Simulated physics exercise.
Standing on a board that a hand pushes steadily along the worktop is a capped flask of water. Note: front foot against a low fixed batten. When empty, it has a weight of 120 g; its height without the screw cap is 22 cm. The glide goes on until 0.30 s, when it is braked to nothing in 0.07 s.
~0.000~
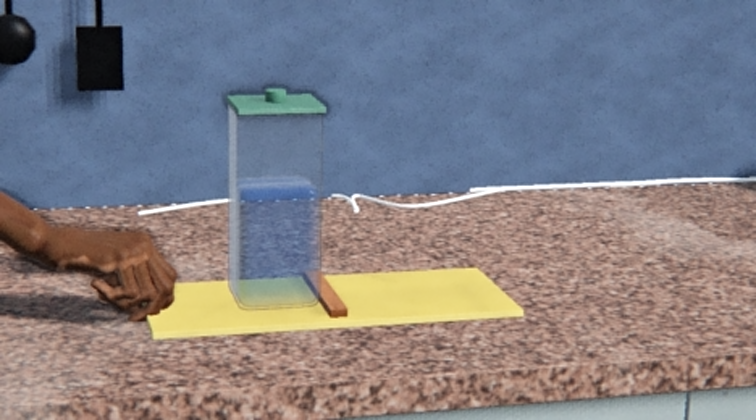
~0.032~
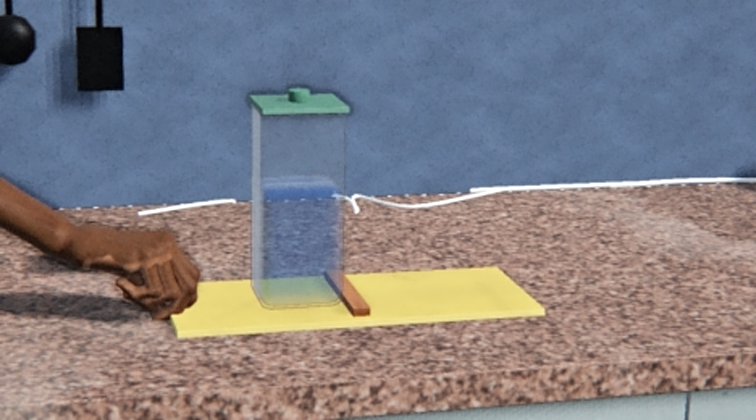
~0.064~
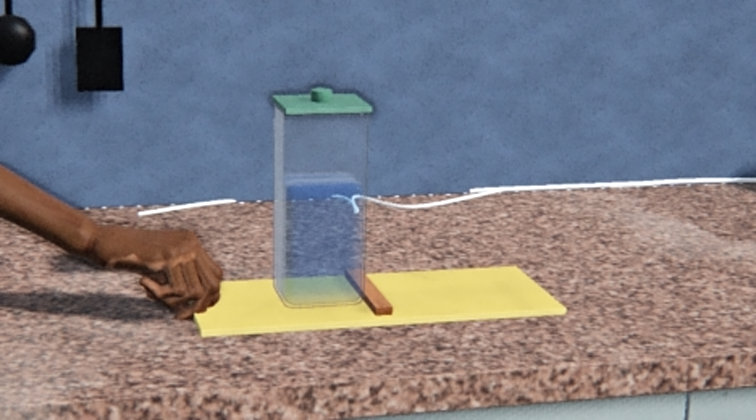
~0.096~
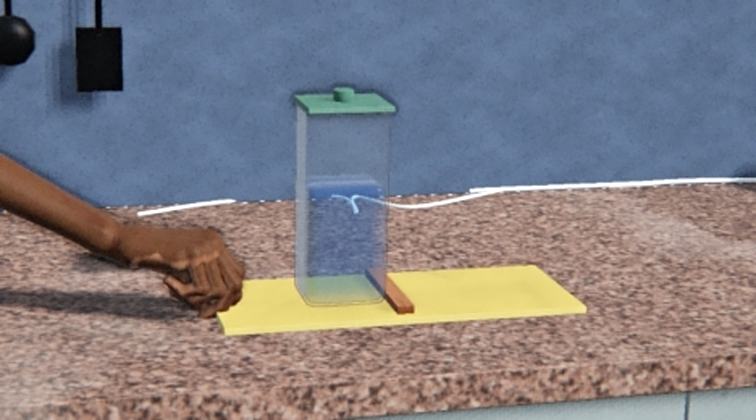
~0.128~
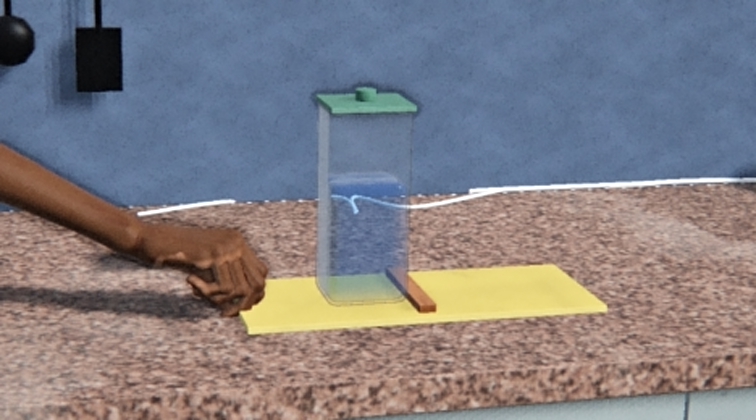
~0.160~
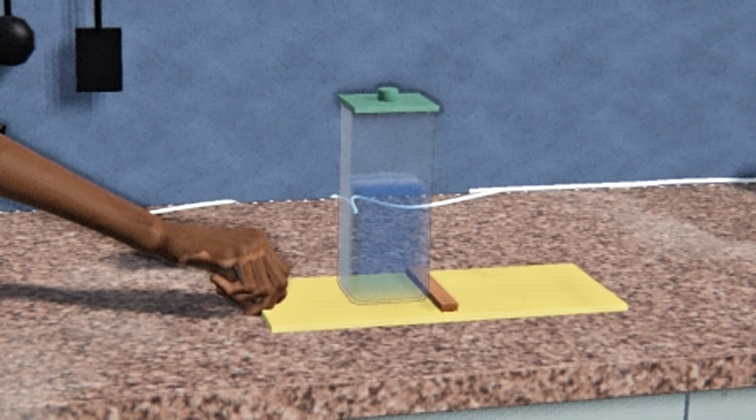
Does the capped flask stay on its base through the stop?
Tip-over avoided.
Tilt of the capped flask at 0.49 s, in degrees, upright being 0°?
About 16 degrees.
Then, 0.37 s in, the board moves at 0.00 m/s; the capped flask leans 6°.
Then, 0.49 s in, the capped flask leans 16°.
Then, 0.65 s in, the capped flask stands where it began.
Then, 0.87 s in, the capped flask stands where it began.
Finally, the capped flask stands where it began.
